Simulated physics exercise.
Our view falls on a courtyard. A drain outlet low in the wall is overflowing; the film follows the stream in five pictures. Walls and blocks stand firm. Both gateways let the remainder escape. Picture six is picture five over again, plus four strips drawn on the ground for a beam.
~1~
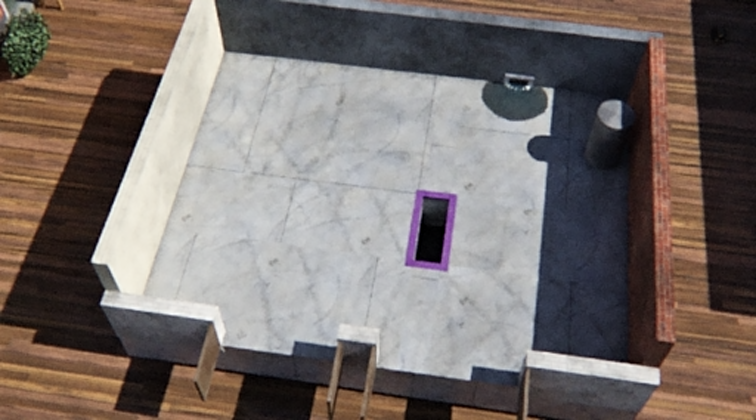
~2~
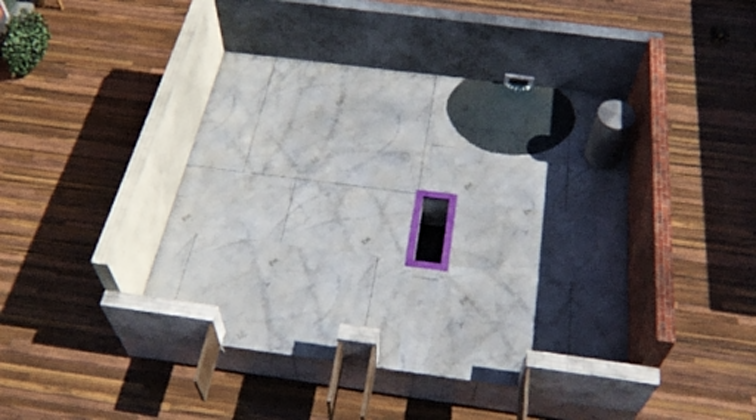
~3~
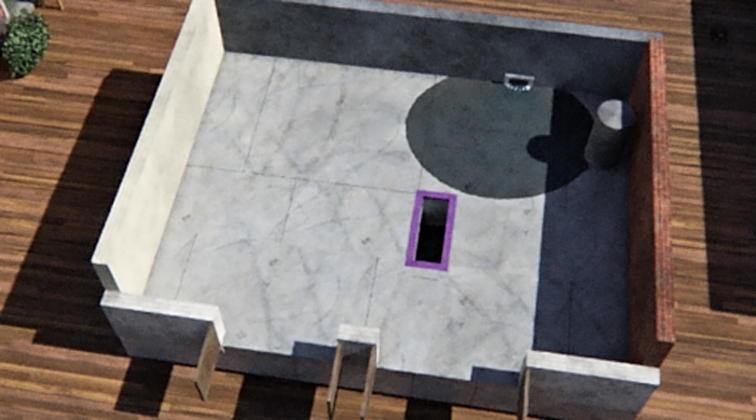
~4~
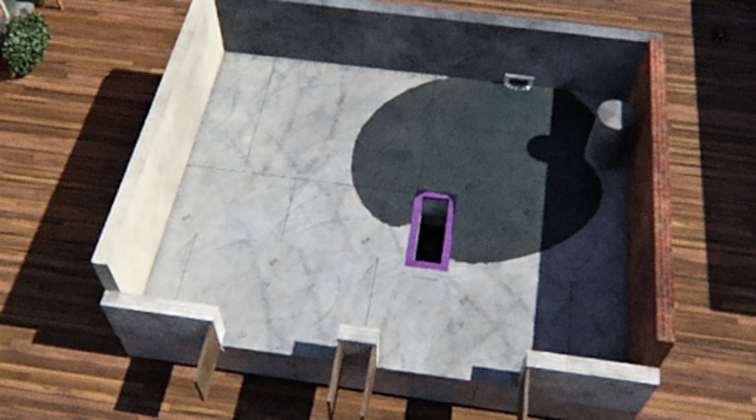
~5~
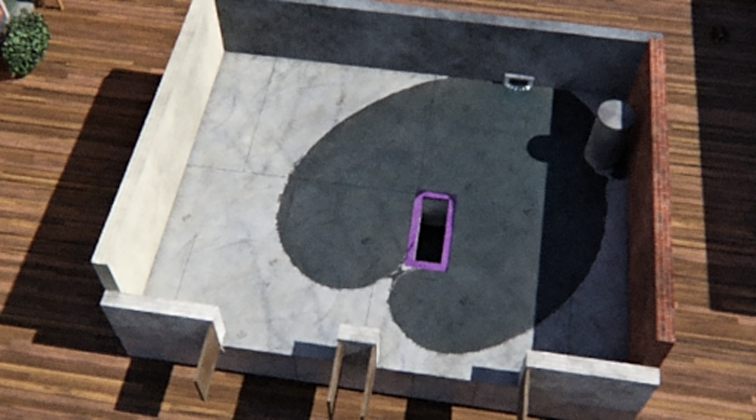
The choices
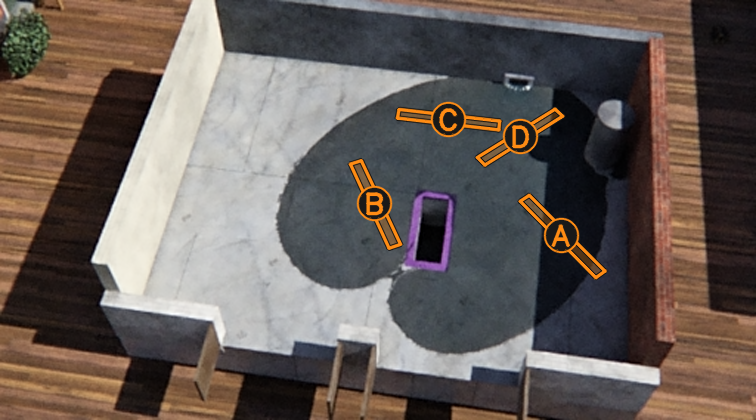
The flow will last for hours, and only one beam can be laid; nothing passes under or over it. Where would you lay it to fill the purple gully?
It is B.
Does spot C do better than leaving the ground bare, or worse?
Spot C is worse.
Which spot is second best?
The answer is A.
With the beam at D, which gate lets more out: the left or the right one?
The left one.
On the marked copy, A from (524, 198) to (600, 274); B from (355, 162) to (394, 246); C from (398, 113) to (499, 125); D from (481, 161) to (558, 112).
For spot A, about 34 % of the stream runs into the purple gully, about 63 % out by the gates.
For spot B, about 49 % of the stream runs into the purple gully, about 48 % out by the gates.
For spot C, about 20 % of the stream runs into the purple gully, about 78 % out by the gates.
For spot D, about 21 % of the stream runs into the purple gully, about 77 % out by the gates.
